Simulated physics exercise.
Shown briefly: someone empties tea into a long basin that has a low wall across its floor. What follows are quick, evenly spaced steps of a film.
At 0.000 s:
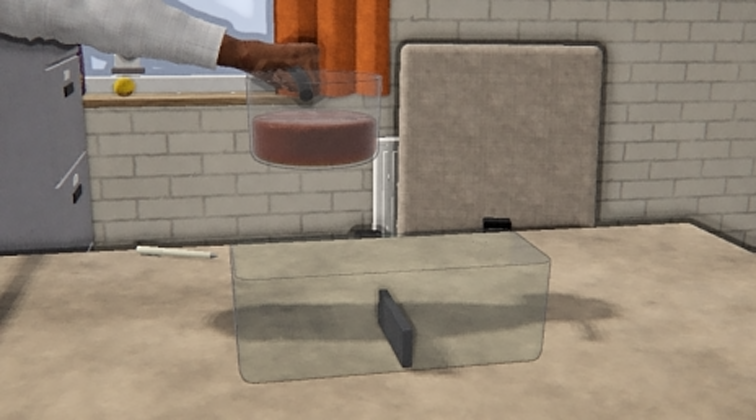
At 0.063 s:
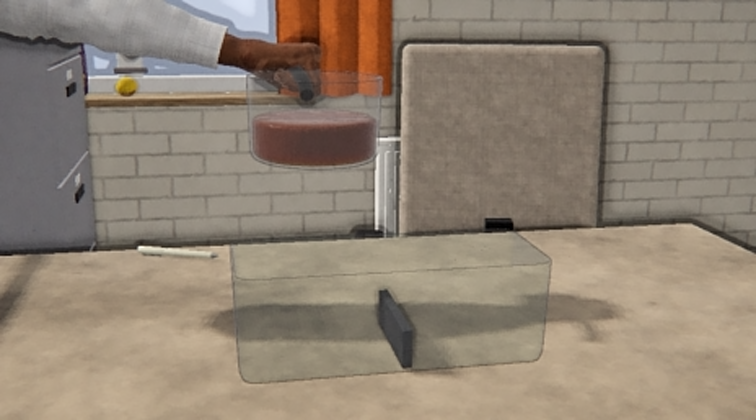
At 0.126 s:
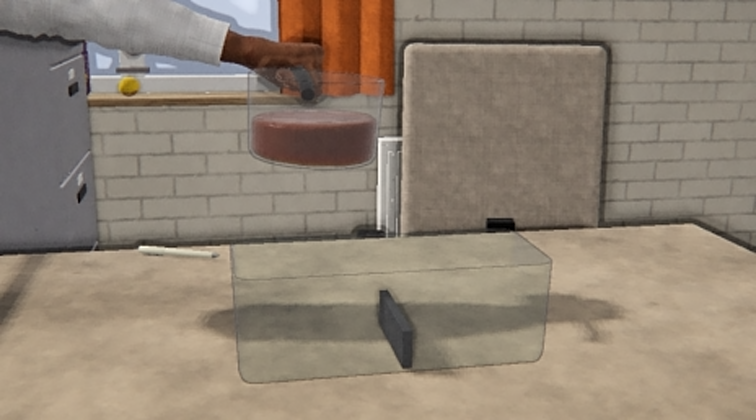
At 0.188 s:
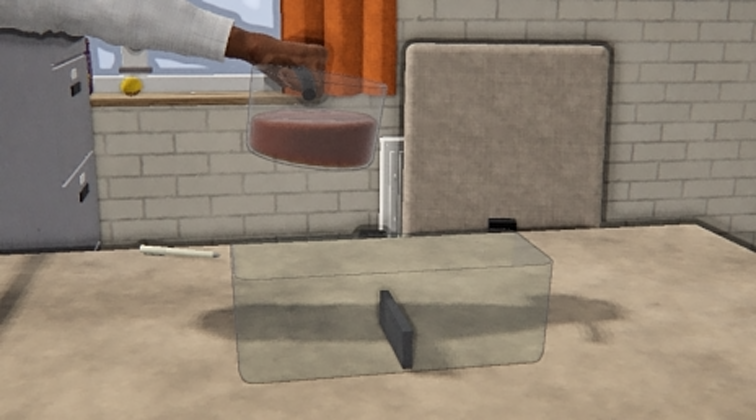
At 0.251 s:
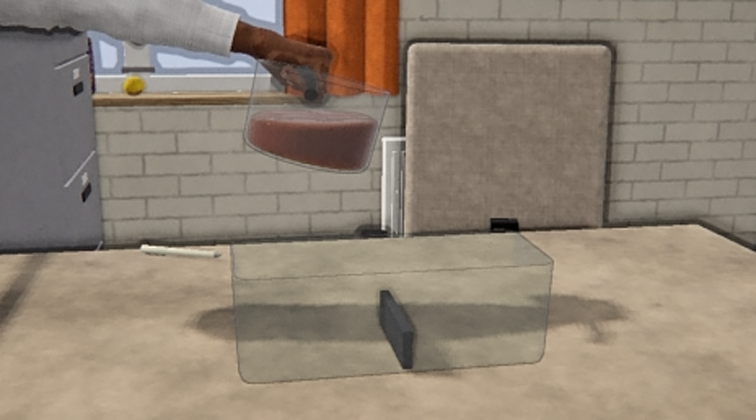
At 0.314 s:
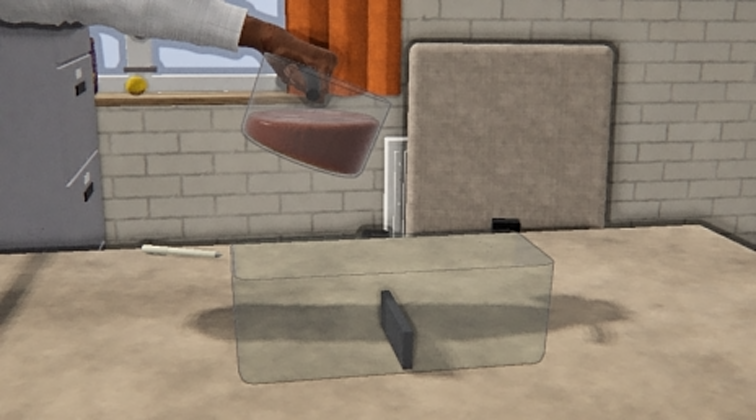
A hand slowly tilts a clear container of reddish-brown liquid rightward above a long clear basin.
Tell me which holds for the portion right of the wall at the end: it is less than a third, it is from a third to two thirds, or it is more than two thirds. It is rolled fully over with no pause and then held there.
I'd put the amount right of the wall over the two-thirds mark.
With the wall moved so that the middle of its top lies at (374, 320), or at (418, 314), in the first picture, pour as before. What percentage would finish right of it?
In order, near 90 and 70 in a hundred.
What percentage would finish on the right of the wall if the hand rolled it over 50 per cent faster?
Roughly 90 %.
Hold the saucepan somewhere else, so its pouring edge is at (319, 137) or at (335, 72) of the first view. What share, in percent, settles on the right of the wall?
About 0 per cent, then about 35 per cent.
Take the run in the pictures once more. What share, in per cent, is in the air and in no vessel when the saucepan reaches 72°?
Share: Approx. 25 %.
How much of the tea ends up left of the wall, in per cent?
Close to 5 per cent.
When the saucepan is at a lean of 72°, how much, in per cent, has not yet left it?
Around 75 in a hundred has not poured out yet.
A moment on, the saucepan is tipped part way and 73 per cent is still to pour, 0 is left of the wall and 2 right of it.
Next, the saucepan is tipped on its side and 25 per cent is still to pour, 1 is left of the wall and 55 right of it.
Then the saucepan is tipped on its side and 6 per cent is still to pour, 3 is left of the wall and 86 right of it.
Later the saucepan is tipped on its side and 1 per cent is still to pour, 4 is left of the wall and 94 right of it.
At rest 6 per cent lies left of the wall, 94 right of it and 1 outside.
